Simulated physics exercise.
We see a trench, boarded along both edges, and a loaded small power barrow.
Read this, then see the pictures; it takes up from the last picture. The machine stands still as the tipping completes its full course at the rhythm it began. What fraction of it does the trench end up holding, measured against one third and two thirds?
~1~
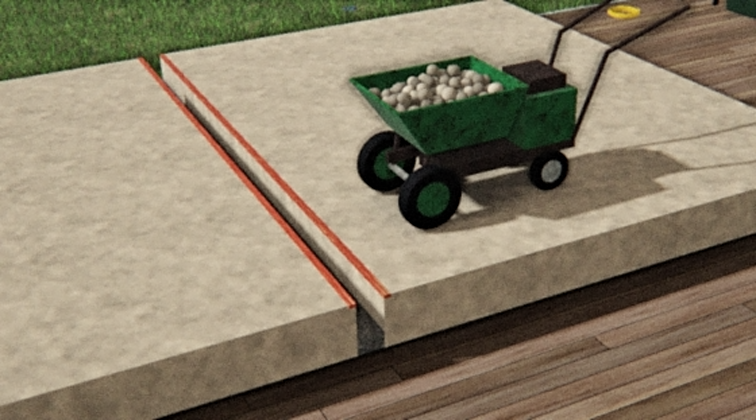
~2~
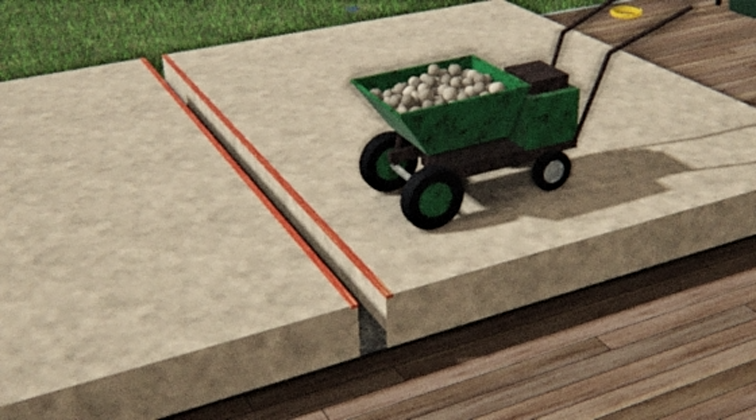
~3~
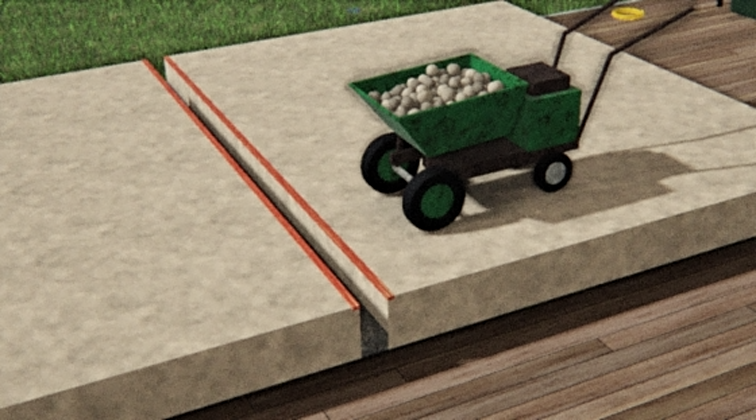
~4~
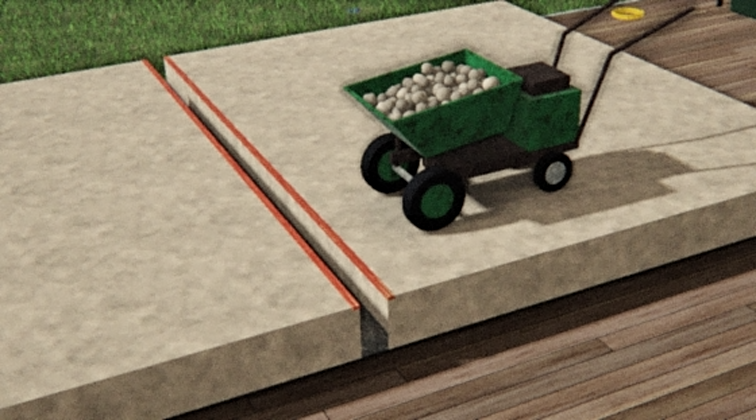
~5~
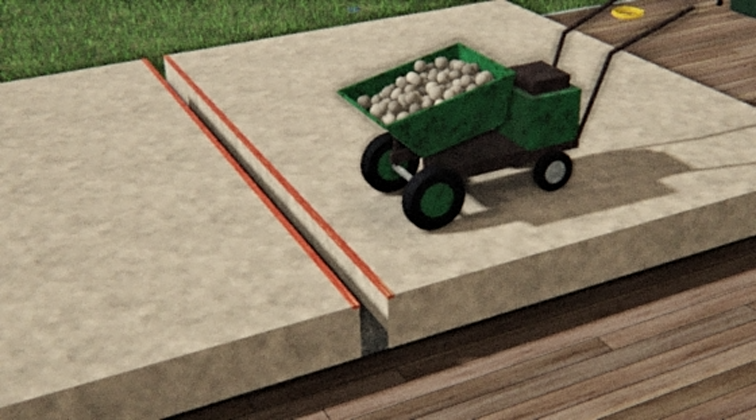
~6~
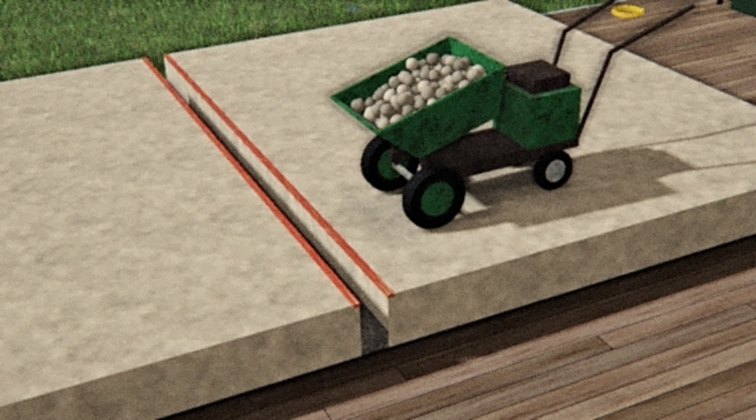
The trench holds between one third and two thirds of it.
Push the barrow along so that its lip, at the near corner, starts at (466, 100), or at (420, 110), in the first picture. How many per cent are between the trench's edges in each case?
Roughly 20 percent the first time, roughly 50 percent the second.
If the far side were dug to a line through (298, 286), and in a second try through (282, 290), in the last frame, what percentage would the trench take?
About 90 and 100 per cent.
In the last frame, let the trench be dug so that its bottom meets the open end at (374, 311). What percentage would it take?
Estimate: Approx. 30 per cent.
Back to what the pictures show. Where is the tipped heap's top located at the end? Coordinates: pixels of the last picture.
Roughly at (279, 224).
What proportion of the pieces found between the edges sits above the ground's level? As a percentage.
I'd put it near 15 in a hundred.
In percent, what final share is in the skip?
Close to 5 in a hundred.
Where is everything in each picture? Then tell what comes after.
In the first frame, lip of the skip near (399, 114), level; top of the load near (443, 91), river pebbles; first edge of the trench near (362, 267); far edge near (328, 277), the trench under half as wide as the skip, and about as deep as wide.
In the second frame, lip of the skip near (400, 116), level; top of the load near (445, 91).
In the third frame, lip of the skip near (398, 119), tipped barely; top of the load near (455, 83).
In the fourth frame, lip of the skip near (392, 123), tipped a little; top of the load near (450, 81).
In the fifth frame, lip of the skip near (385, 128), tipped a little; top of the load near (455, 77).
In the sixth frame, lip of the skip near (378, 133), tipped clearly; top of the load near (447, 72); first edge of the trench near (366, 267); far edge near (332, 276).
Shortly afterwards, skip tipped steeply; the whole lot in the skip.
Next, skip tipped right over; the bulk in the skip; only a few in or heaped over the trench; only a few beyond it; a little falling.
Some moments later, skip tipped right over; near a quarter in the skip; near a quarter in or heaped over the trench; near half beyond it.
In the end, skip tipped right over; a little in the skip; near a third in or heaped over the trench; near half beyond it.
